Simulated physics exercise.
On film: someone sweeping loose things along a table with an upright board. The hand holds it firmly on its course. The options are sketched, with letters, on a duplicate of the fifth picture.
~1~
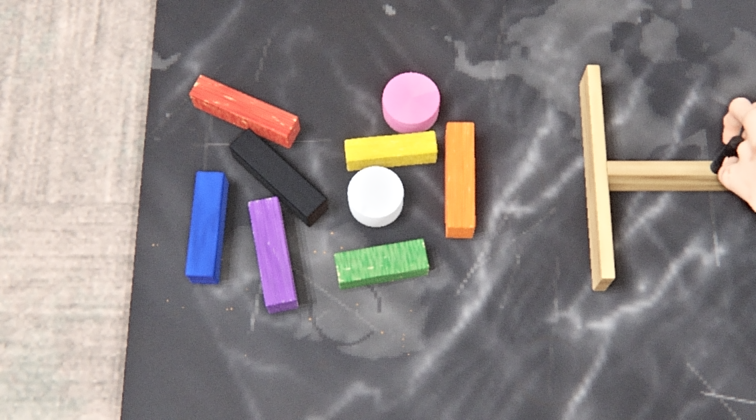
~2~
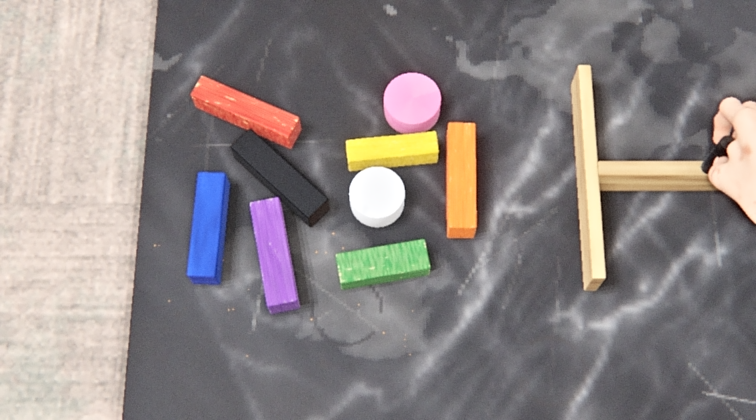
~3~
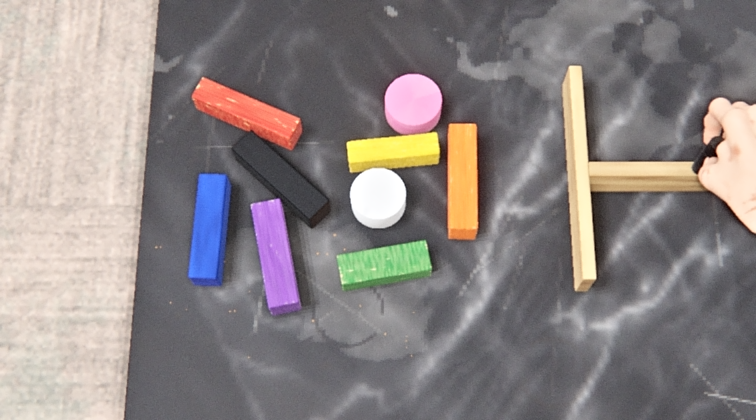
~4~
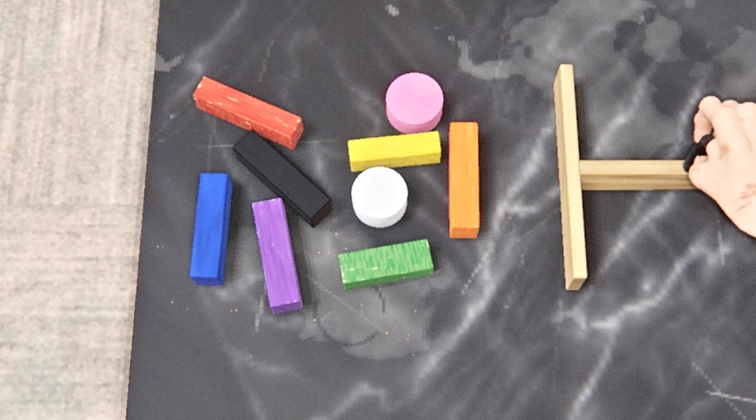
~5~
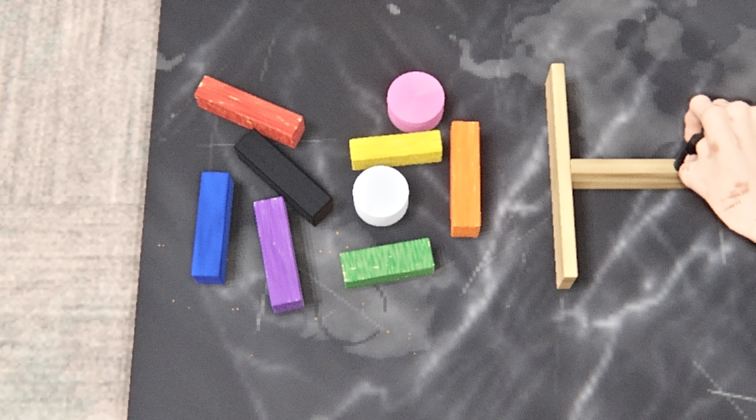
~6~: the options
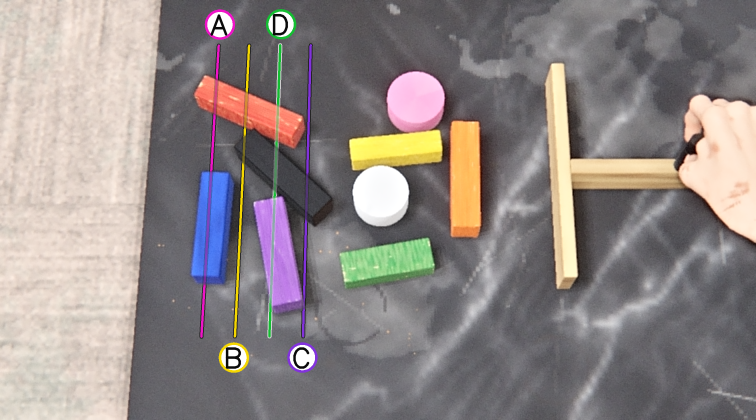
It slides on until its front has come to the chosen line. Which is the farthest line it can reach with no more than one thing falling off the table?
Line D.
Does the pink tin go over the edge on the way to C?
By then, no.
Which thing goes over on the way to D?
The blue stick goes over.
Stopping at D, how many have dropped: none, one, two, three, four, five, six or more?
By then, one.
On the copy, A at (210, 184); B at (242, 184); C at (307, 184); D at (275, 184).
On D. First, board (460, 166); yellow bar (379, 149); orange bar (438, 179).
Then, board (356, 167); blue stick (194, 233); red bar (211, 93).
Finally, board (276, 167); blue stick over the edge; black stick (160, 192); one fallen.
By contrast, A drops four; B drops three; C is within the limit but short.
